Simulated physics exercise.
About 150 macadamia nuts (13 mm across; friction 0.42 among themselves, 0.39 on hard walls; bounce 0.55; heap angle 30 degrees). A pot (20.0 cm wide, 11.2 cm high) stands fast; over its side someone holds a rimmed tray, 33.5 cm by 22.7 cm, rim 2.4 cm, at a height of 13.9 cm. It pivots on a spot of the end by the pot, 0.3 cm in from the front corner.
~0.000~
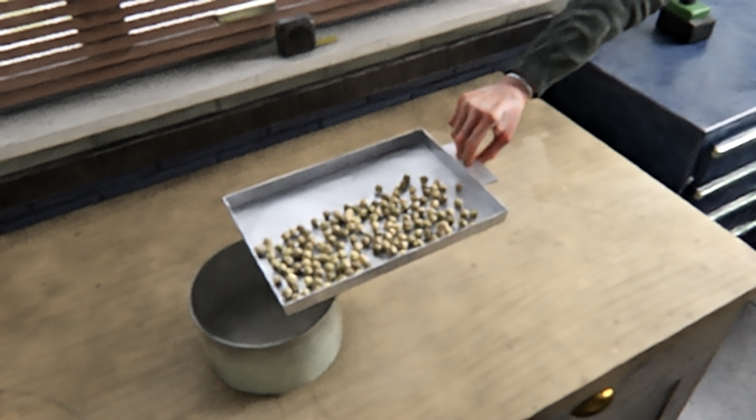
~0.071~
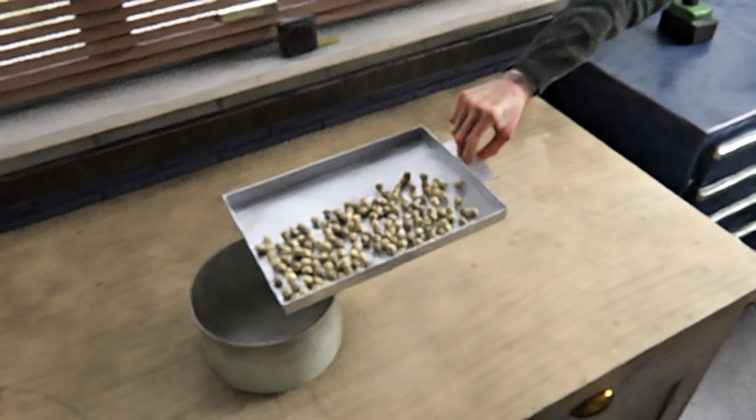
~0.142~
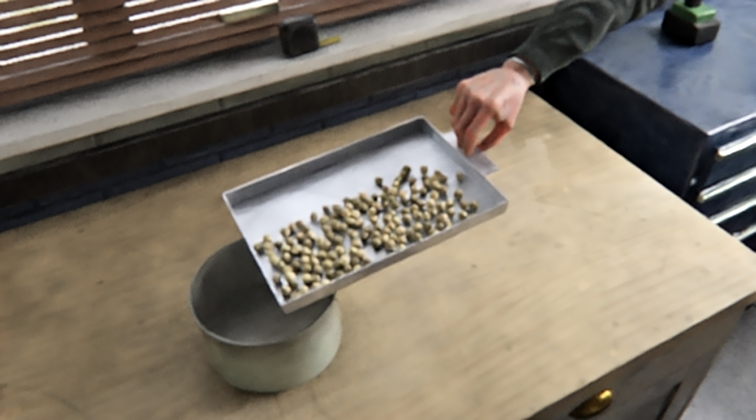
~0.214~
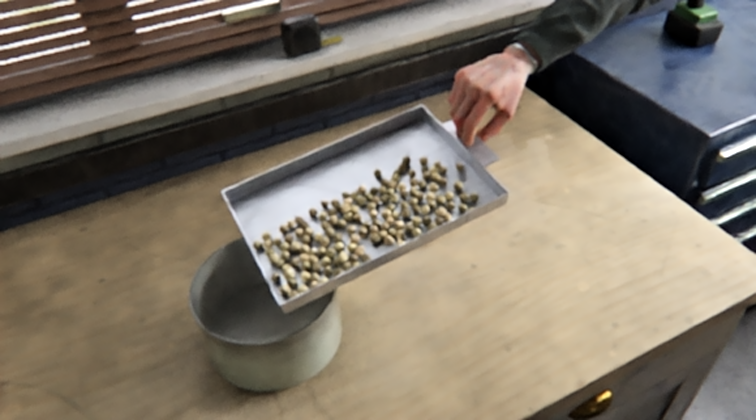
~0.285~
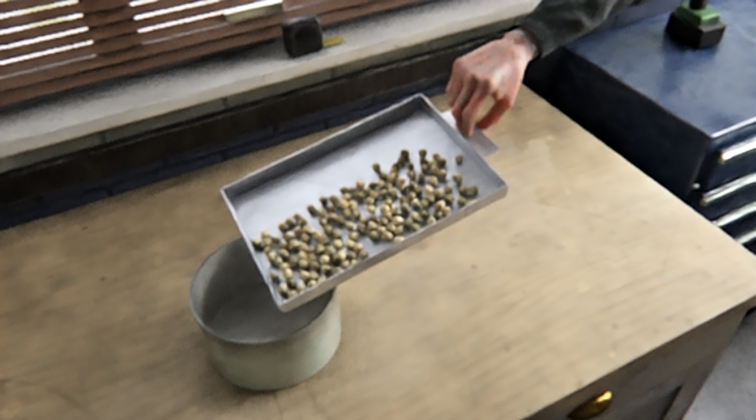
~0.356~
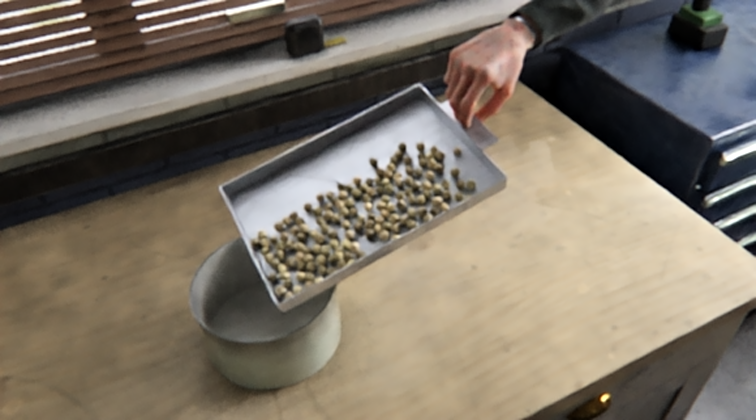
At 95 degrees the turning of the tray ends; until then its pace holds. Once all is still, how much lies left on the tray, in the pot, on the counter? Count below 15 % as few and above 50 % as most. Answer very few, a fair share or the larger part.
Tray very few, pot a fair share, counter the larger part.
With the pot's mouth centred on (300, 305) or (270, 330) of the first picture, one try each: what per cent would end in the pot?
About 45 and 95 per cent.
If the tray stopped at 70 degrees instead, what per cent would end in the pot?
Then about 0 per cent.
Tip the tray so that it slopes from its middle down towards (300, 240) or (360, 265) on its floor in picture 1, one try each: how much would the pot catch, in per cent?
Some 85 and 0 per cent.
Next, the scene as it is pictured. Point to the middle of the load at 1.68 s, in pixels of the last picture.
Around (269, 242).
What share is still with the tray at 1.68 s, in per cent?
Some 100 per cent of the load.
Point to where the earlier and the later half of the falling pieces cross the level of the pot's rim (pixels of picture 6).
First near (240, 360), later near (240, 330).
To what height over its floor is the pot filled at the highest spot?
About 1.5 cm.
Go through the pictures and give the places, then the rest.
The first frame shows tray tilt 0 degrees, front corners at (285, 303) and (506, 209); middle of the pieces at (368, 235); pot at (264, 285).
The second frame shows tray tilt 1 degrees, front corners at (284, 303) and (506, 207); middle of the pieces at (368, 234).
The third frame shows tray tilt 4 degrees, front corners at (282, 303) and (506, 200), lowest corner left front; middle of the pieces at (367, 230).
The fourth frame shows tray tilt 7 degrees, front corners at (281, 303) and (506, 192), lowest corner left front; middle of the pieces at (366, 225).
The fifth frame shows tray tilt 11 degrees, front corners at (280, 303) and (506, 184), lowest corner left front; middle of the pieces at (364, 221).
The sixth frame shows tray tilt 14 degrees, front corners at (278, 303) and (505, 177), lowest corner left front; middle of the pieces at (361, 219); pot at (264, 282). Its pace works out near 50 degrees a second.
After 1.15 s, tilt 52 degrees; the tray holds 100 %, the pot 0 %.
After 1.68 s, tilt 77 degrees; the tray holds 100 %, the pot 0 %.
Then, at 2.27 s, tilt 95 degrees; the tray holds 20 %, the pot 25 %.
By 3.8 s all is still; tray 0 %, pot 35 %, counter 65 %.
